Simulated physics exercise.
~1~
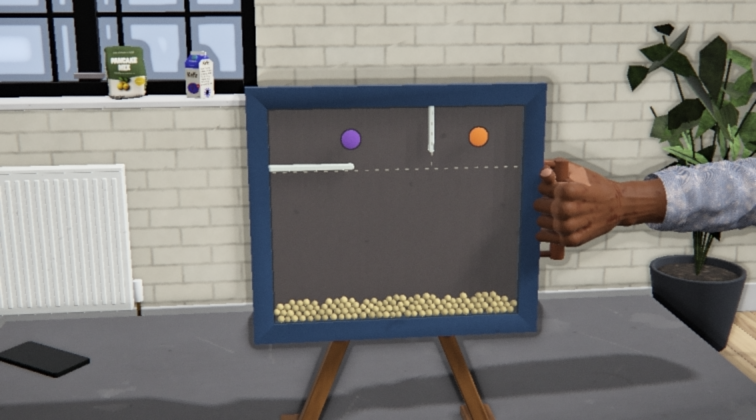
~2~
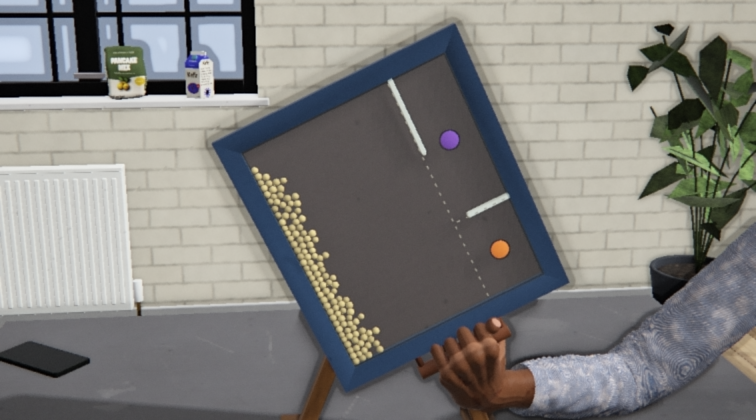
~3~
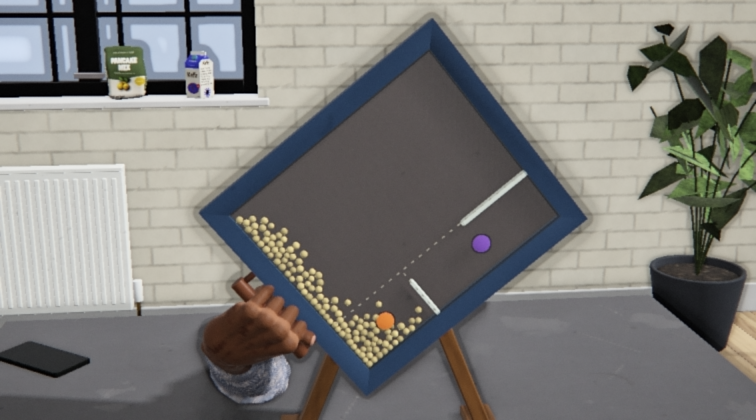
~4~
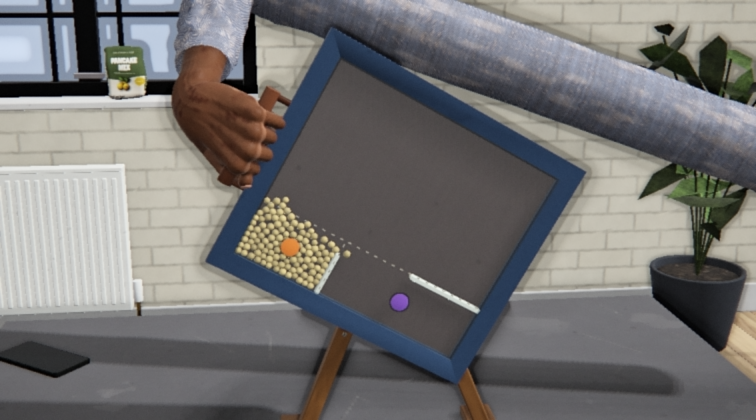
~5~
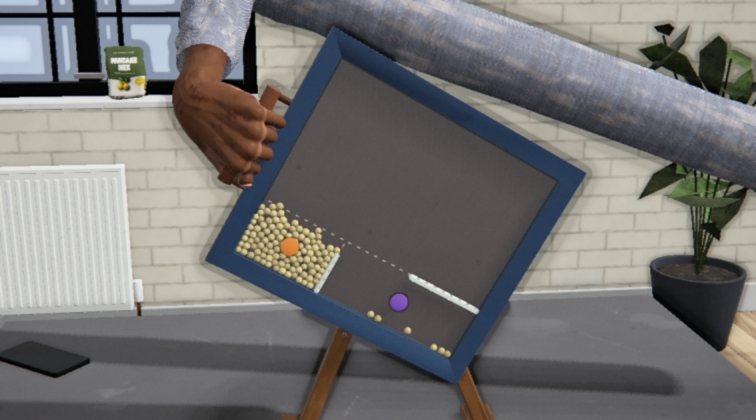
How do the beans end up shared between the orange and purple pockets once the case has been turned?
Nearly all of the beans end up packed in the orange pocket, while only a few lie scattered in the purple one.
